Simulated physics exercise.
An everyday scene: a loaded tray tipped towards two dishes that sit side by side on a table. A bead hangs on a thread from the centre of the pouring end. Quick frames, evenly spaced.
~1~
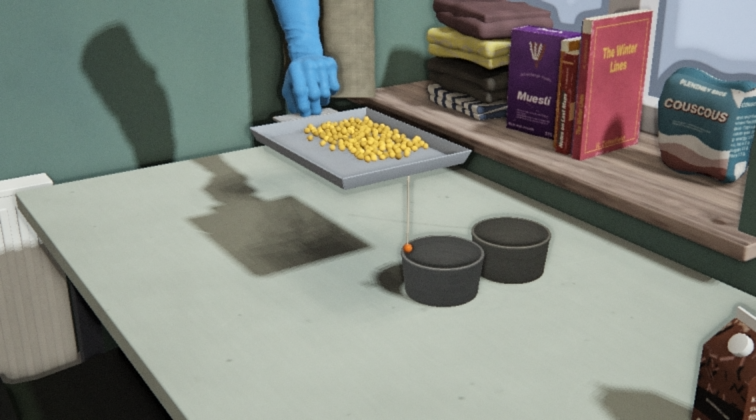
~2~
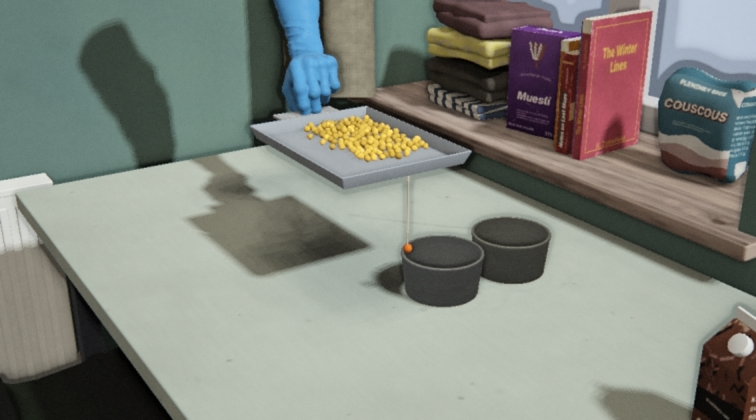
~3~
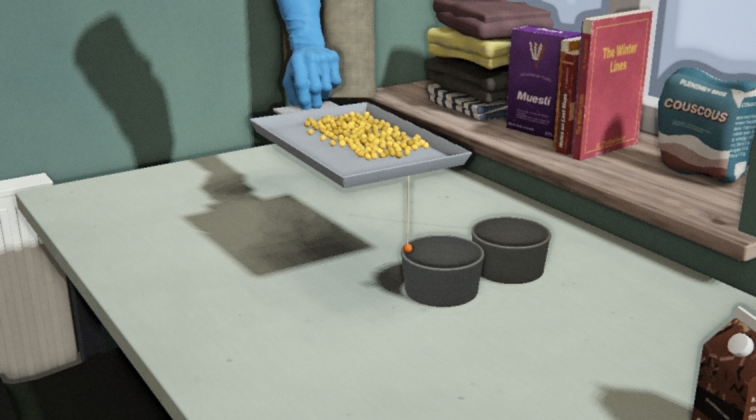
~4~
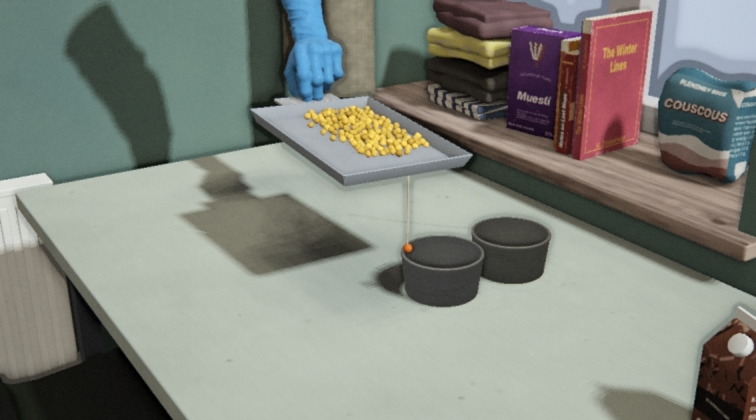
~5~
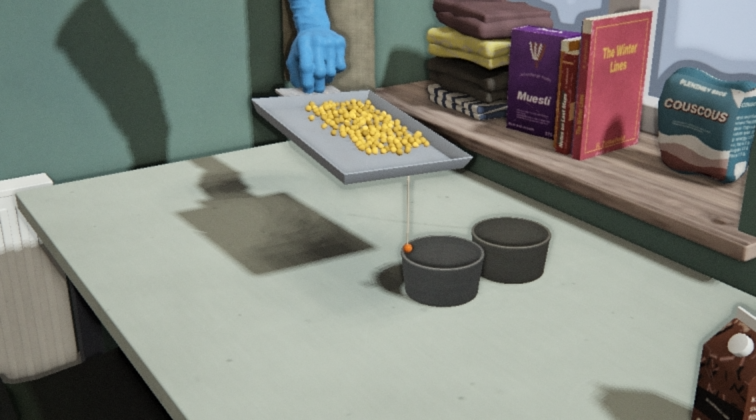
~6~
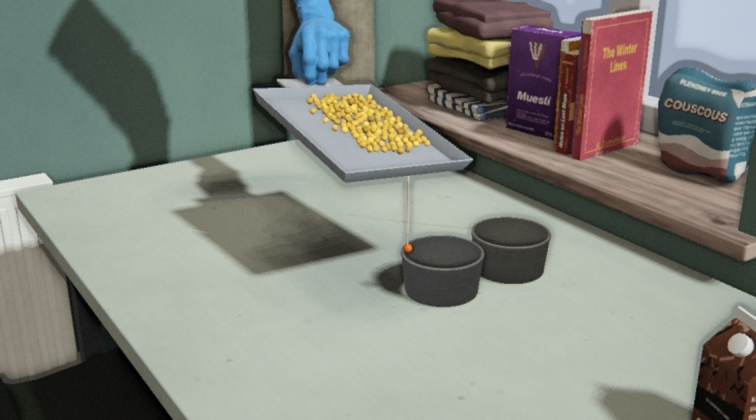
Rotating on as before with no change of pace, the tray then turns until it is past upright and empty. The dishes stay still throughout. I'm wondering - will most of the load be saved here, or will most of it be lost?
The dishes collect the majority.
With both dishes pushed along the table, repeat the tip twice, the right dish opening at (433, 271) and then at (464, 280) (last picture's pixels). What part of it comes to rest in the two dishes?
I'd expect some 10 percent, and then some 10 percent.
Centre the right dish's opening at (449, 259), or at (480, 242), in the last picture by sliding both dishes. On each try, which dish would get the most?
First try: The right-side dish; second try: The right-side dish.
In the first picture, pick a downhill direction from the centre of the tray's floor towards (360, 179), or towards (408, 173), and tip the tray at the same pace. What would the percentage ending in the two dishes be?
Shares: About 0 in a hundred, then about 30 in a hundred.
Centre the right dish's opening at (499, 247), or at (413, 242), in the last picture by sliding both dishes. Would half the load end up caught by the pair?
The dishes end up with the greater share in the first try and the lesser share in the second.
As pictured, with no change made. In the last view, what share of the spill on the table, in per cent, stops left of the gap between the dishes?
I'd put it at close to 10 per cent.
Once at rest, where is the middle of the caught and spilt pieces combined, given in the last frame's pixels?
Close to (455, 283), more or less.
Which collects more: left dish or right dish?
The one in question is the left-side one.
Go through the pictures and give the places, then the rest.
The first picture shows corners of the pouring end at (345, 176) and (464, 150), level; middle of the load at (358, 139), puffed corn balls; left dish at (467, 282); right dish at (536, 260); bead on its thread at (407, 248).
The second picture shows corners of the pouring end at (345, 176) and (464, 150), level; middle of the load at (358, 138).
The third picture shows corners of the pouring end at (345, 175) and (464, 152), tipped barely, lowest at the right corner; middle of the load at (358, 135).
The fourth picture shows corners of the pouring end at (346, 173) and (465, 154), tipped a little, lowest at the right corner; middle of the load at (358, 130).
The fifth picture shows corners of the pouring end at (347, 171) and (465, 156), tipped a little, lowest at the right corner; middle of the load at (359, 126).
The sixth picture shows corners of the pouring end at (348, 170) and (466, 158), tipped a little, lowest at the right corner; middle of the load at (360, 121); left dish at (467, 282); right dish at (536, 260).
Soon after the last picture, tray tipped steeply; nearly all on the tray; a stray few outside both; a stray few in the air.
A little later, tray tipped right over; a stray few on the tray; about two thirds in the left dish; a small part in the right dish; a small part outside both; a stray few in the air.
Later still, tray tipped past a quarter turn; most in the left dish; a small part in the right dish; about a quarter outside both.
At rest, tray tipped past a quarter turn; most in the left dish; a small part in the right dish; about a quarter outside both.
